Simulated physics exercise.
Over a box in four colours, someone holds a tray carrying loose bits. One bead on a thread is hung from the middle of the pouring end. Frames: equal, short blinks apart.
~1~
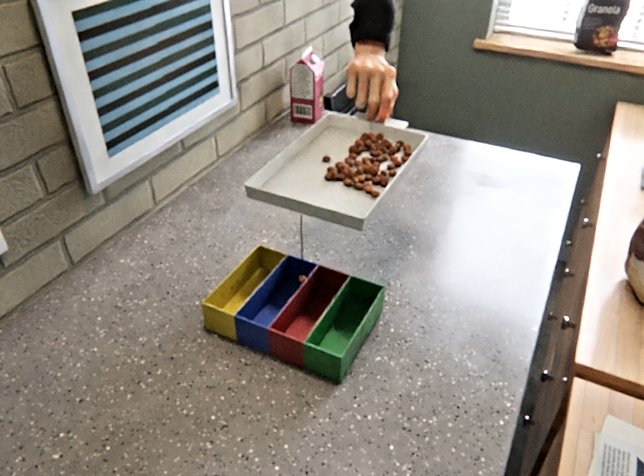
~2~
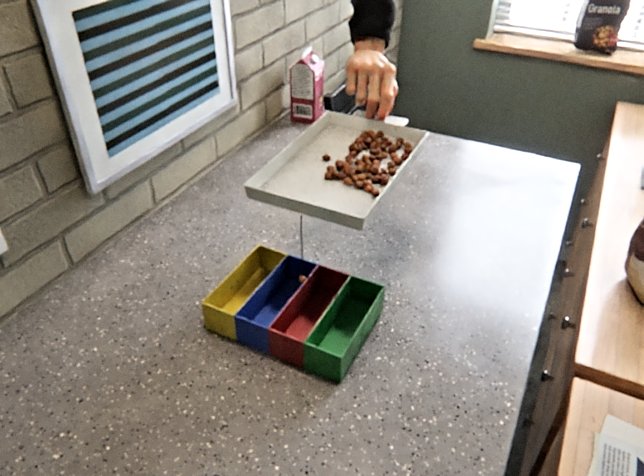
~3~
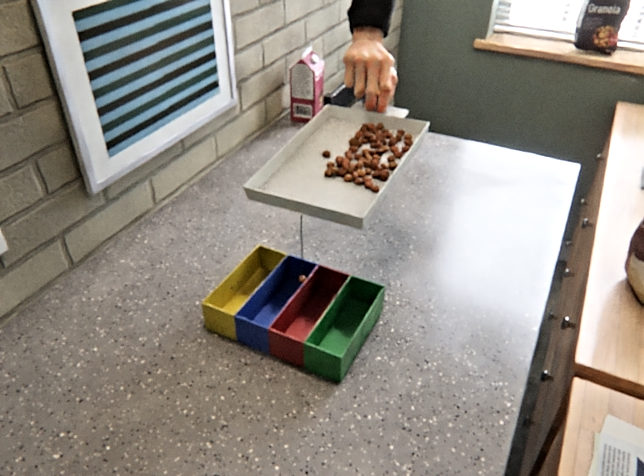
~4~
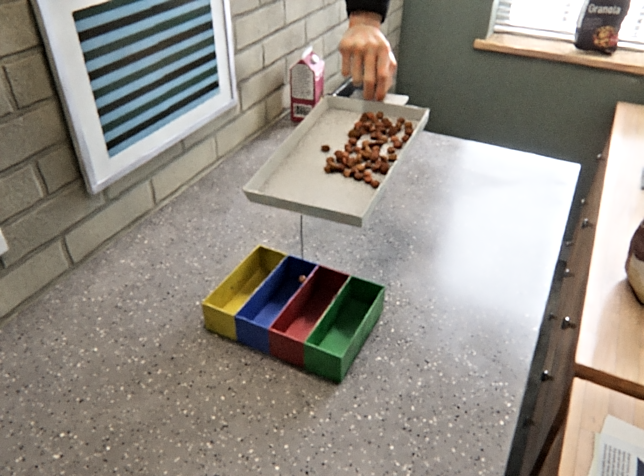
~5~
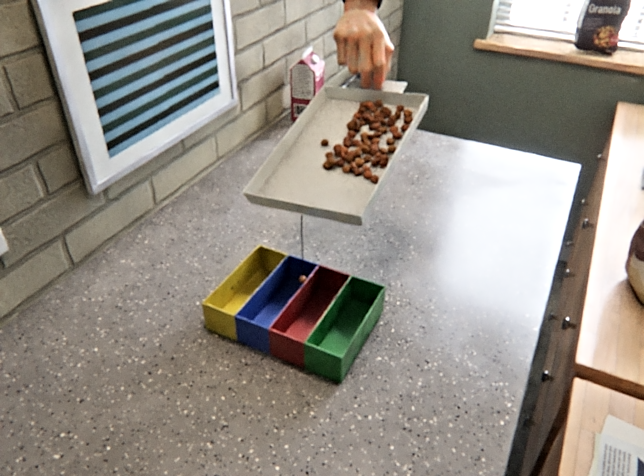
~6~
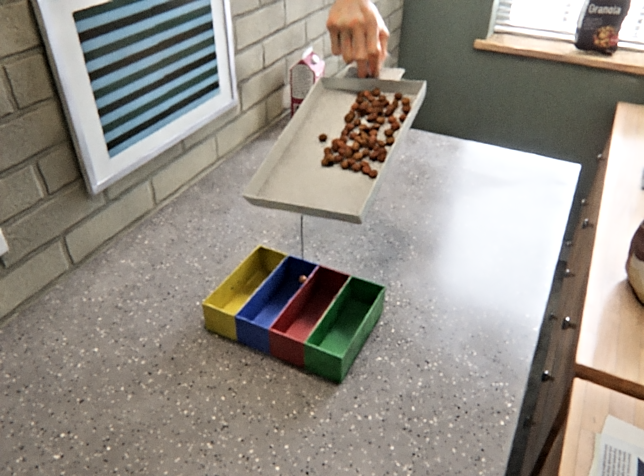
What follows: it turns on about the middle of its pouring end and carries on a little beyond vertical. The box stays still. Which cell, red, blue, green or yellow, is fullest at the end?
The yellow cell is fullest at the end.
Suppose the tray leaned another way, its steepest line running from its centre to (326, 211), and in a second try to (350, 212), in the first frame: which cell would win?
Try 1 - the green one; try 2 - the cell in green.
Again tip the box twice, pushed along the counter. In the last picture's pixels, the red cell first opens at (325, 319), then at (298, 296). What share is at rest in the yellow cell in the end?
First placement: 60 per cent; second placement: 30 per cent.
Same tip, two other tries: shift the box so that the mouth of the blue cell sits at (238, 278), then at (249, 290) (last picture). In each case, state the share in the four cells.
Close to 100 in a hundred, followed by close to 100 in a hundred.
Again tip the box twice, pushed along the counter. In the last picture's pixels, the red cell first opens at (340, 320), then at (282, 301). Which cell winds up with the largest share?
Try one: That yellow cell; try two: The blue one.
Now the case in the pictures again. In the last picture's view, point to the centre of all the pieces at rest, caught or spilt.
Close to (247, 305) in the last picture.
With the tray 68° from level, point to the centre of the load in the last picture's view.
(270, 199).
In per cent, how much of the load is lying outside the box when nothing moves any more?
About 0 per cent.
Just after the last frame, tray tipped steeply; almost all on the tray; about a tenth falling or outside the box.
A moment on, tray tipped past a quarter turn; roughly half on the tray; roughly a third in the yellow cell; about a tenth in the blue cell; about a tenth falling or outside the box.
Further on, tray tipped past a quarter turn; roughly two thirds in the yellow cell; roughly a quarter in the blue cell; just a few in the red cell; just a few falling or outside the box.
When it is over, tray tipped past a quarter turn; roughly two thirds in the yellow cell; roughly a quarter in the blue cell; just a few in the red cell; not one in the green cell; just a few outside the box.
